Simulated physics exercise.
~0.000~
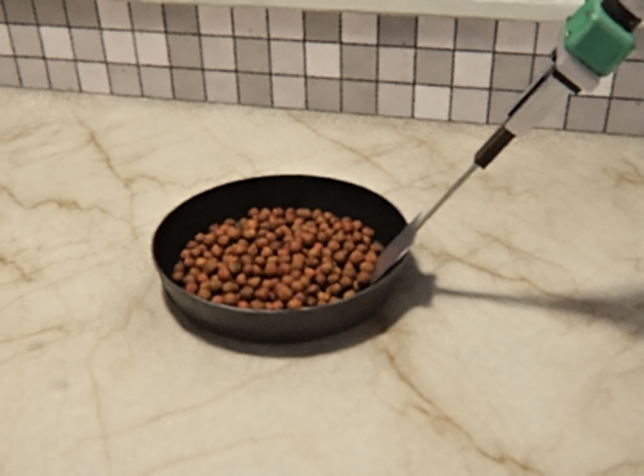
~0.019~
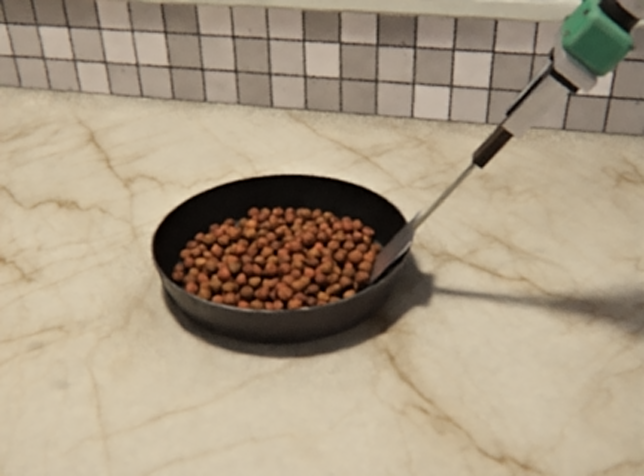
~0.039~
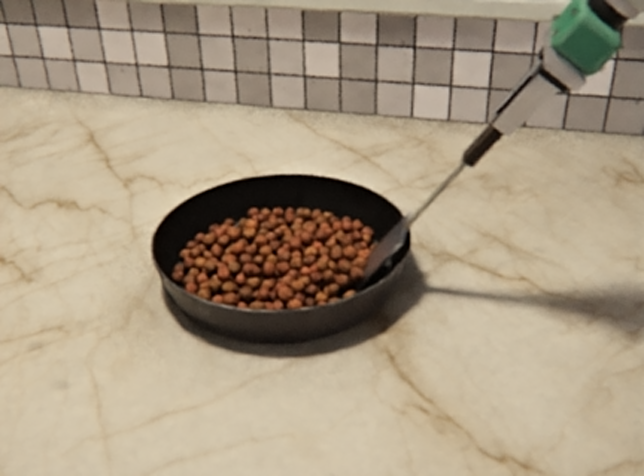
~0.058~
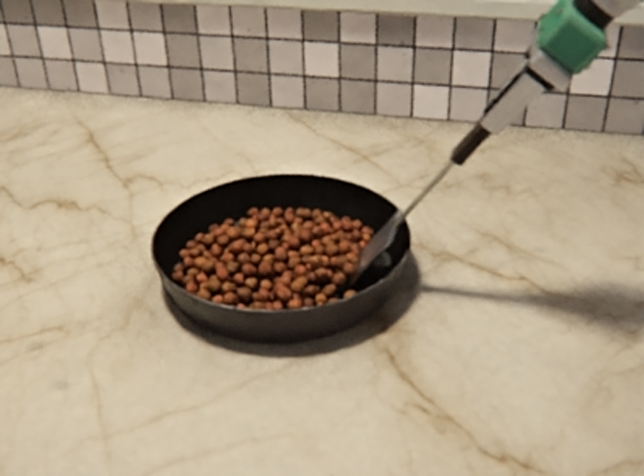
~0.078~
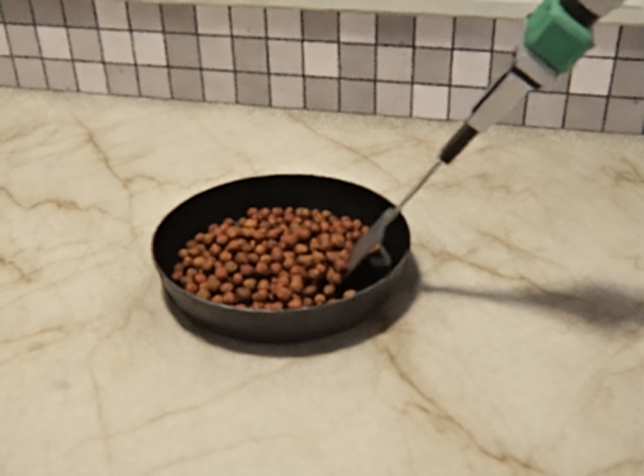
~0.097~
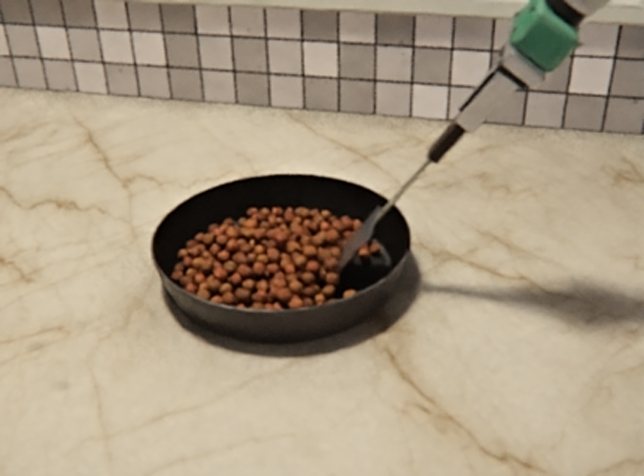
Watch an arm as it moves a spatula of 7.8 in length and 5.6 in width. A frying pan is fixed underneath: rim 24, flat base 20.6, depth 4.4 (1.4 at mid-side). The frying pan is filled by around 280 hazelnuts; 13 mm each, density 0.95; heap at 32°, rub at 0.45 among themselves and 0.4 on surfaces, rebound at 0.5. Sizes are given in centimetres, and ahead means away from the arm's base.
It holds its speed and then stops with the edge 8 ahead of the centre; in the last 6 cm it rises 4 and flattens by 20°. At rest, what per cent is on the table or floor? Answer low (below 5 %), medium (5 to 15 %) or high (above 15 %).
Low.
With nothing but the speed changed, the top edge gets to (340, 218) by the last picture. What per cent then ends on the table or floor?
Share: Roughly 10 %.
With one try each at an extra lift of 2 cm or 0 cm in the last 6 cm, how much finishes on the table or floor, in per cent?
Roughly 0 % and then 0 %.
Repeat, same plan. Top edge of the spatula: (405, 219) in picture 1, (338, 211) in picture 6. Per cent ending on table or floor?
It comes to something like 5 %, give or take.
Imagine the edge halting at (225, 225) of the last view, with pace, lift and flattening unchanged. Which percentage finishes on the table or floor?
Approximately 0 per cent, I reckon.
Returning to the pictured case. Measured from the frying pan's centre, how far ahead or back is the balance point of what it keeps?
Ahead of centre, roughly 3.0 centimetres.
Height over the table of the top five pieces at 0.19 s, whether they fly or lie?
Height: Approx. 5 cm.
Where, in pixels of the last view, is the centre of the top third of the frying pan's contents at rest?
The middle lies somewhere around (209, 249).
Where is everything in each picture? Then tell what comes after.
Spatula top edge at (418, 227), sloping 55°; upper third of the load around (290, 261), from x 180 to 375, top at y 215; 275 in the frying pan, in the first frame.
Spatula top edge at (416, 227), sloping 55°; upper third of the load around (290, 260), from x 180 to 375, top at y 215, in the second frame.
Spatula top edge at (407, 225), sloping 55°; upper third of the load around (289, 259), from x 180 to 375, top at y 215, in the third frame.
Spatula top edge at (396, 224), sloping 55°; upper third of the load around (288, 260), from x 180 to 375, top at y 215, in the fourth frame.
Spatula top edge at (385, 223), sloping 55°; upper third of the load around (287, 258), from x 180 to 375, top at y 215, in the fifth frame.
Spatula top edge at (375, 222), sloping 55°; upper third of the load around (287, 254), from x 180 to 375, top at y 215; 275 in the frying pan, in the sixth frame.
After 0.19 s, sloping 55°, highest piece 5 above the table; 275 in the frying pan.
After 0.28 s, sloping 46°, highest piece 6 above the table; 275 in the frying pan.
After 0.52 s, sloping 35°, highest piece 5 above the table; 268 in the frying pan, 6 on the table or floor, 1 on the blade or in flight.
After 1.57 s, sloping 35°, highest piece 4 above the table; 268 in the frying pan, 7 on the table or floor.
At rest, 268 in the frying pan, 7 on the table or floor. That is 3 % on the table or floor.
